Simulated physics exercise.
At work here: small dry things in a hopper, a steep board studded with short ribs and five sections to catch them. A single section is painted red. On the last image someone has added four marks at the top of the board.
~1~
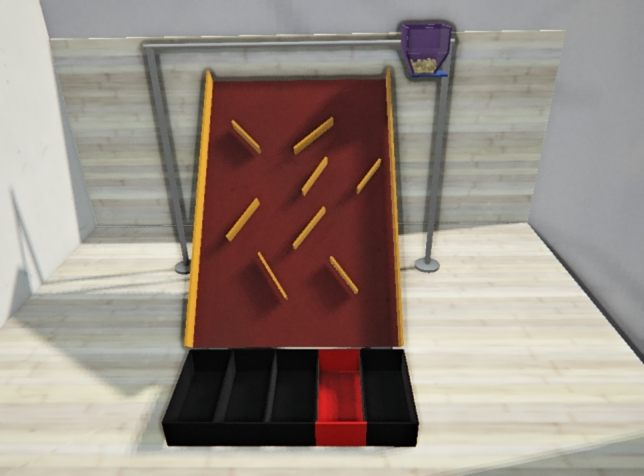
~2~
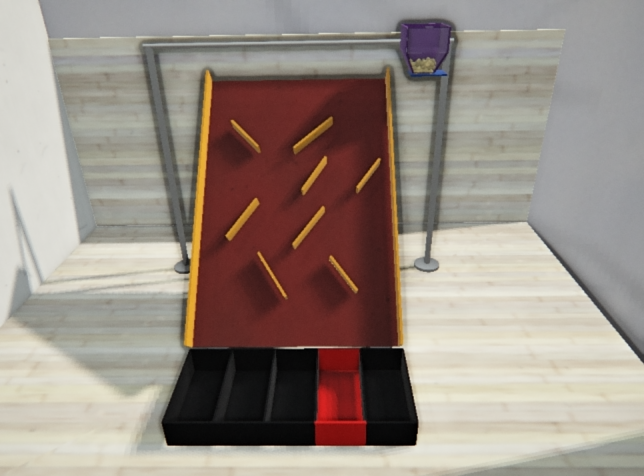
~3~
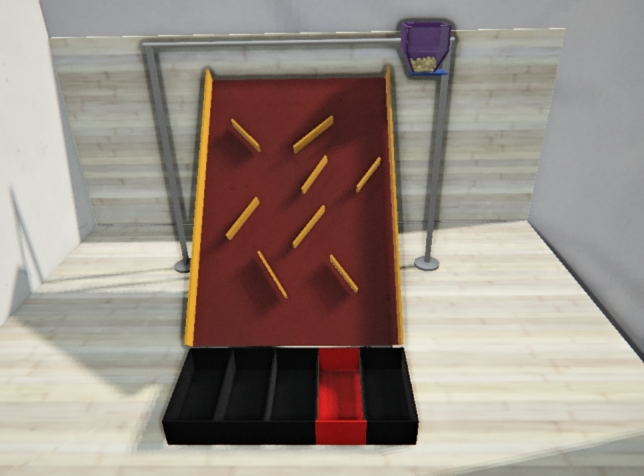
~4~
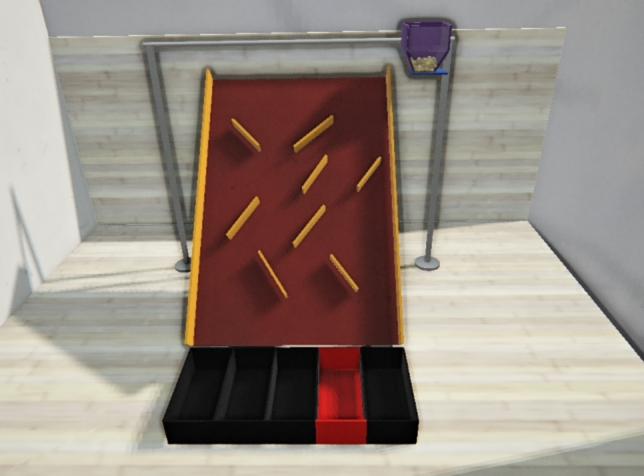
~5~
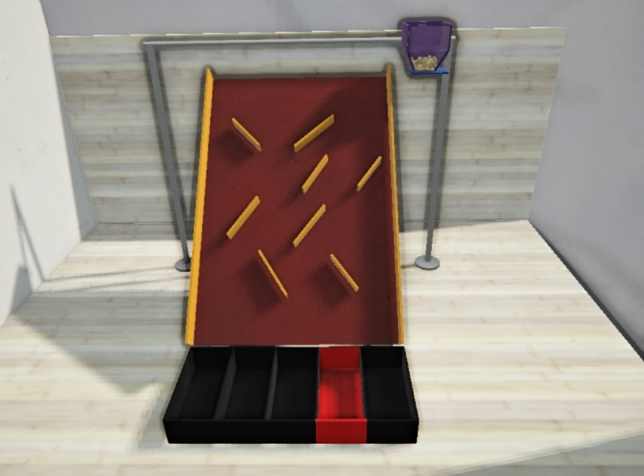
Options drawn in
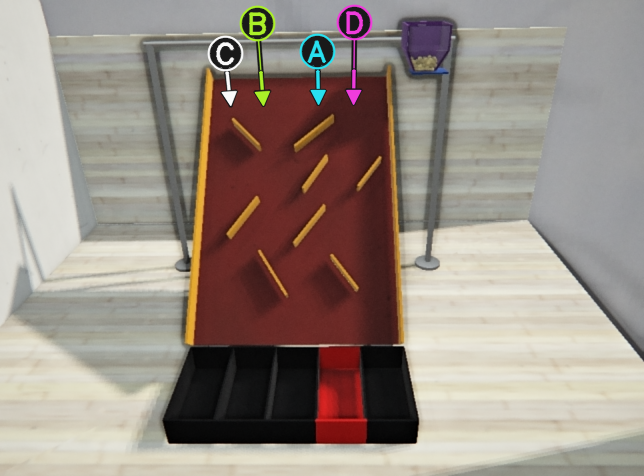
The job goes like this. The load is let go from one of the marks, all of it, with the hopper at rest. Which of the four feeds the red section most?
Best: B.
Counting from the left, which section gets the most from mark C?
The first.
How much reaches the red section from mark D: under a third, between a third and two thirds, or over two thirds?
Under a third.
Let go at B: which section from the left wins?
It is the fourth one.
On the marked copy, mark A meets the board at (318, 99); mark B meets the board at (263, 100); mark C meets the board at (230, 100); mark D meets the board at (353, 99).
Choosing A, roughly a quarter in the red section, the larger part in other sections.
Choosing B, roughly two thirds in the red section, roughly a third in other sections.
Choosing C, about a tenth in the red section, the larger part in other sections.
Choosing D, about a tenth in the red section, the larger part in other sections.
